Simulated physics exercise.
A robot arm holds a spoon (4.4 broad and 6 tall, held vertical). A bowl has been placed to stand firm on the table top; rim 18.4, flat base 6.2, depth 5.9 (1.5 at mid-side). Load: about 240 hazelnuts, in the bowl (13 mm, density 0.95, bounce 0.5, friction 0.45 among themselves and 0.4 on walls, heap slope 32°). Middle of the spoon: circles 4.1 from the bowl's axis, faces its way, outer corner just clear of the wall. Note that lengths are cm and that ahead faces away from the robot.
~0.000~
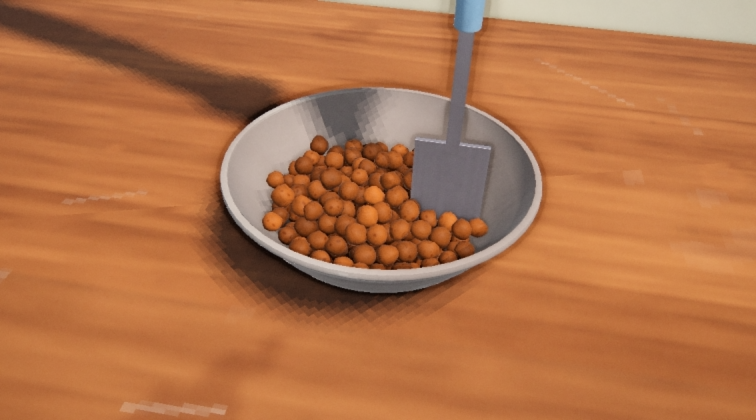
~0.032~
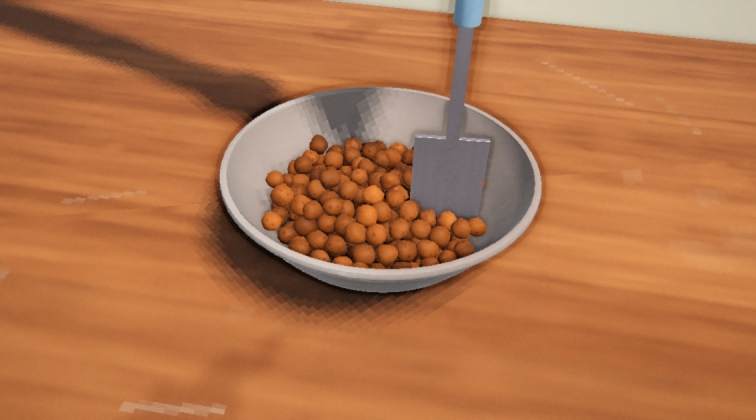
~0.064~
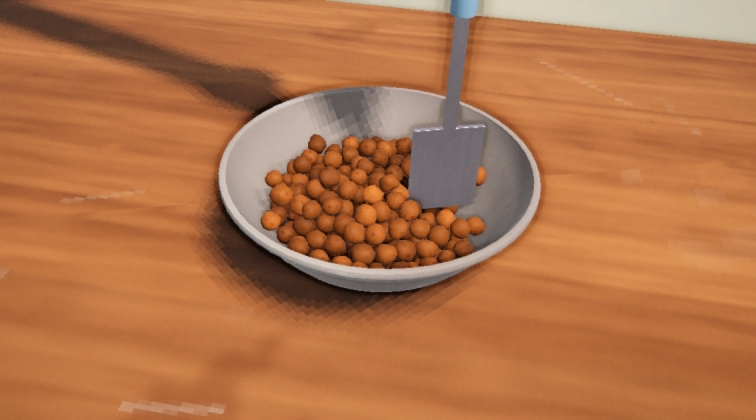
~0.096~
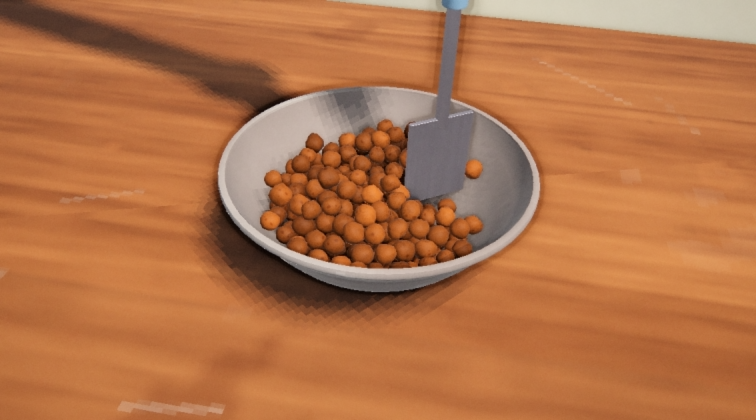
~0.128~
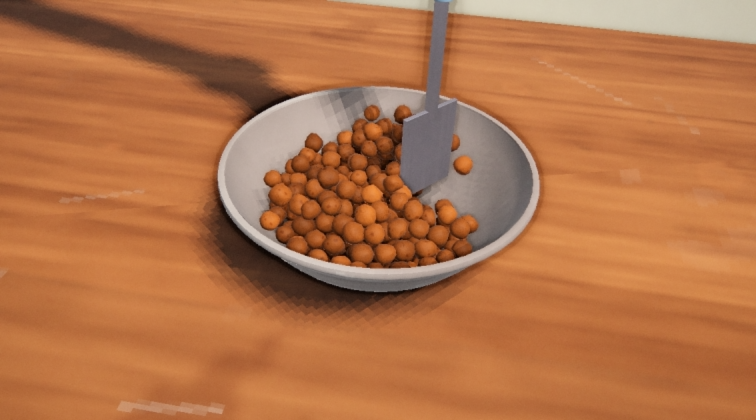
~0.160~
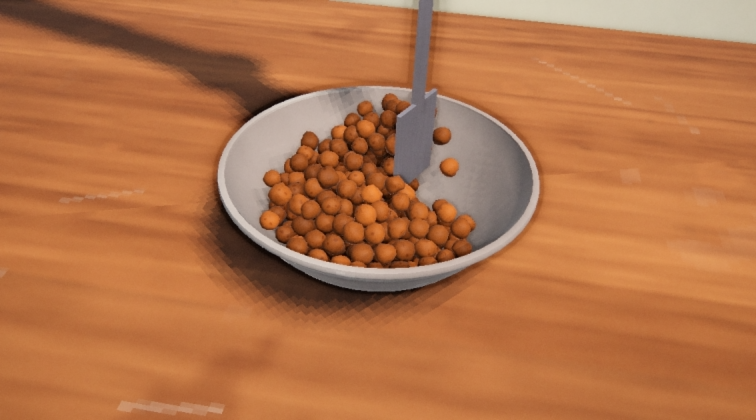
In a pale bowl on a wooden surface, an upright spatula-like tool with a blue handle swept from the right toward the back, turning as it pushed some of the round brown nuts up the far side.
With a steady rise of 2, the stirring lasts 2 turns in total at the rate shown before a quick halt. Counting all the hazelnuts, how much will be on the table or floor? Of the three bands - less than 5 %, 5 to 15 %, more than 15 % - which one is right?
The right band is 5 to 15 %.
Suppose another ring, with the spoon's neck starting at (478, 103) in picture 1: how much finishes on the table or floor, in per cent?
It comes to around 5 percent.
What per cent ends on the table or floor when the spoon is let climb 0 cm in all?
Around 20 percent of it.
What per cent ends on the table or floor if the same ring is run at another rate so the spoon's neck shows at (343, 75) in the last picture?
It comes to around 35 percent.
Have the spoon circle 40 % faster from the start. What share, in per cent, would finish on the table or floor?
20 %.
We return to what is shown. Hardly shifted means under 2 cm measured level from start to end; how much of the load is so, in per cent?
Result: Close to 15 per cent of the load.
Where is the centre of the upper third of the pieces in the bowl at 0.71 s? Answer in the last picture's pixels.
I'd point to somewhere close to (459, 198).
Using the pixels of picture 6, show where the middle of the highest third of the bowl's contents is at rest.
The centre is near pixel (380, 193).
After 0.71 s, 324° round, highest piece 8 above the table; 220 in the bowl, 15 on the table or floor, 2 in flight or on the tool.
After 1.26 s, 222° round, highest piece 7 above the table; 218 in the bowl, 19 on the table or floor.
After 1.74 s, 0° round, highest piece 5 above the table; 218 in the bowl, 19 on the table or floor.
After 2.44 s, 0° round, highest piece 5 above the table; 218 in the bowl, 19 on the table or floor.
At rest, 218 in the bowl, 19 on the table or floor. That is 8 % on the table or floor.
